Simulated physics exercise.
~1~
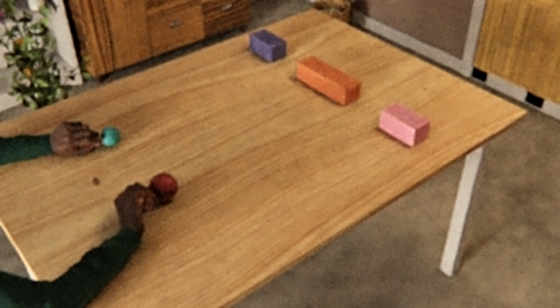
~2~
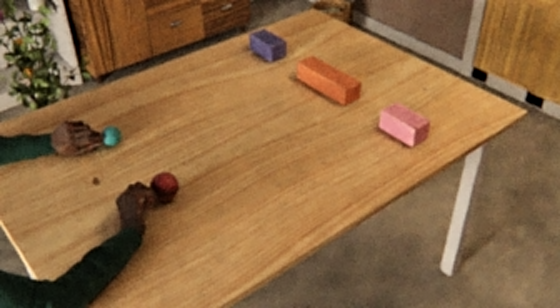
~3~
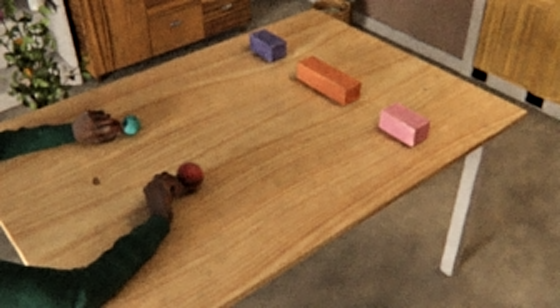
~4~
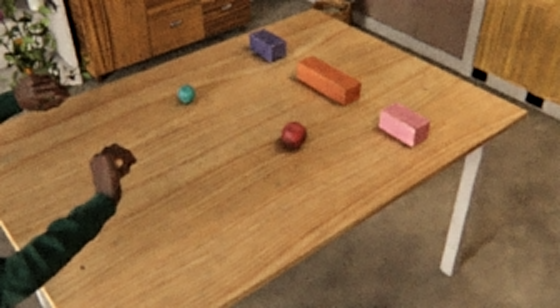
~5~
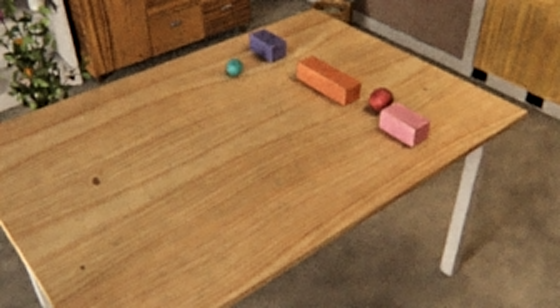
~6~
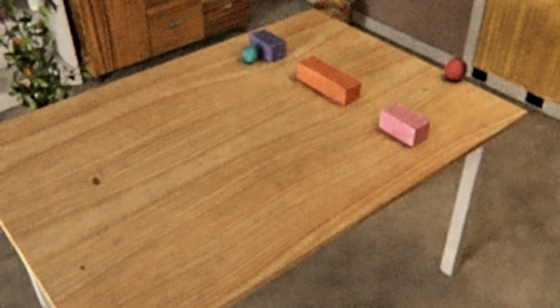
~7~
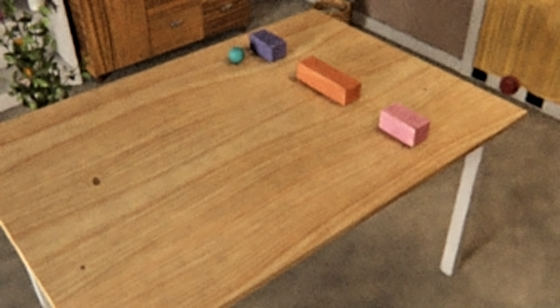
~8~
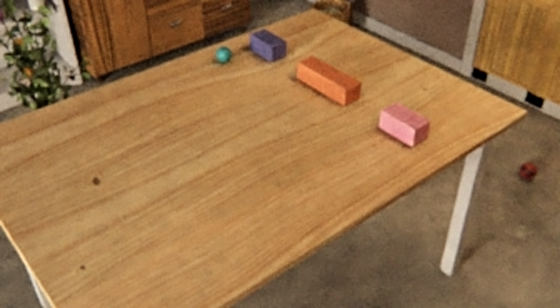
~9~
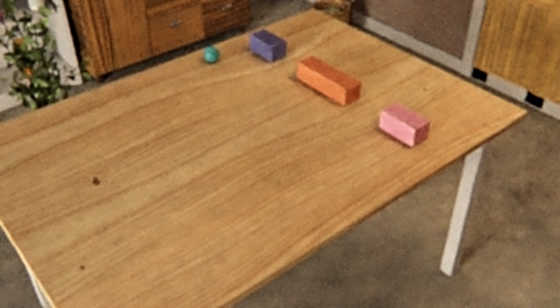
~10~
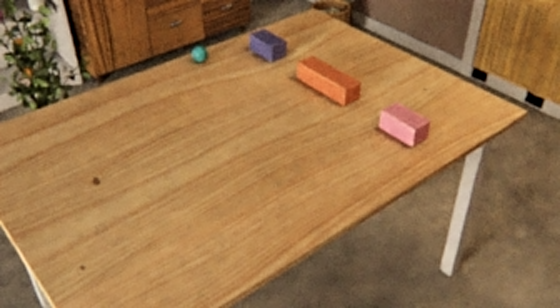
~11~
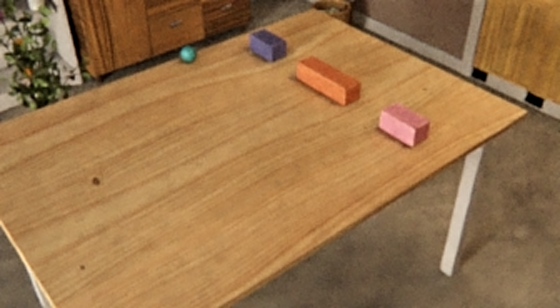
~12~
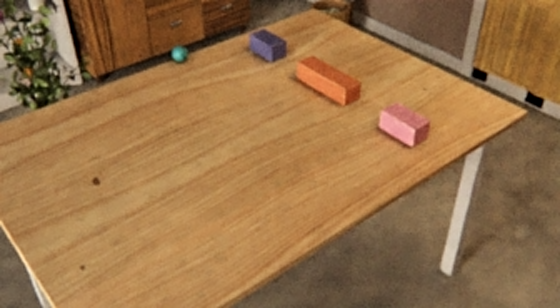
Two small balls, one turquoise and one red, sit under a person's dark-sleeved hands at the left of a wooden table, seen from above at an angle. Blue, orange and pink blocks stand spaced apart toward the far right side. The hands push both balls forward, let go and draw back out of view. The red ball rolls between the orange and pink blocks, goes over the table's edge and drops toward the floor, then leaves sight. The turquoise ball hits the blue block, rolls back leftward and ends near the far edge, while the blocks stay put.
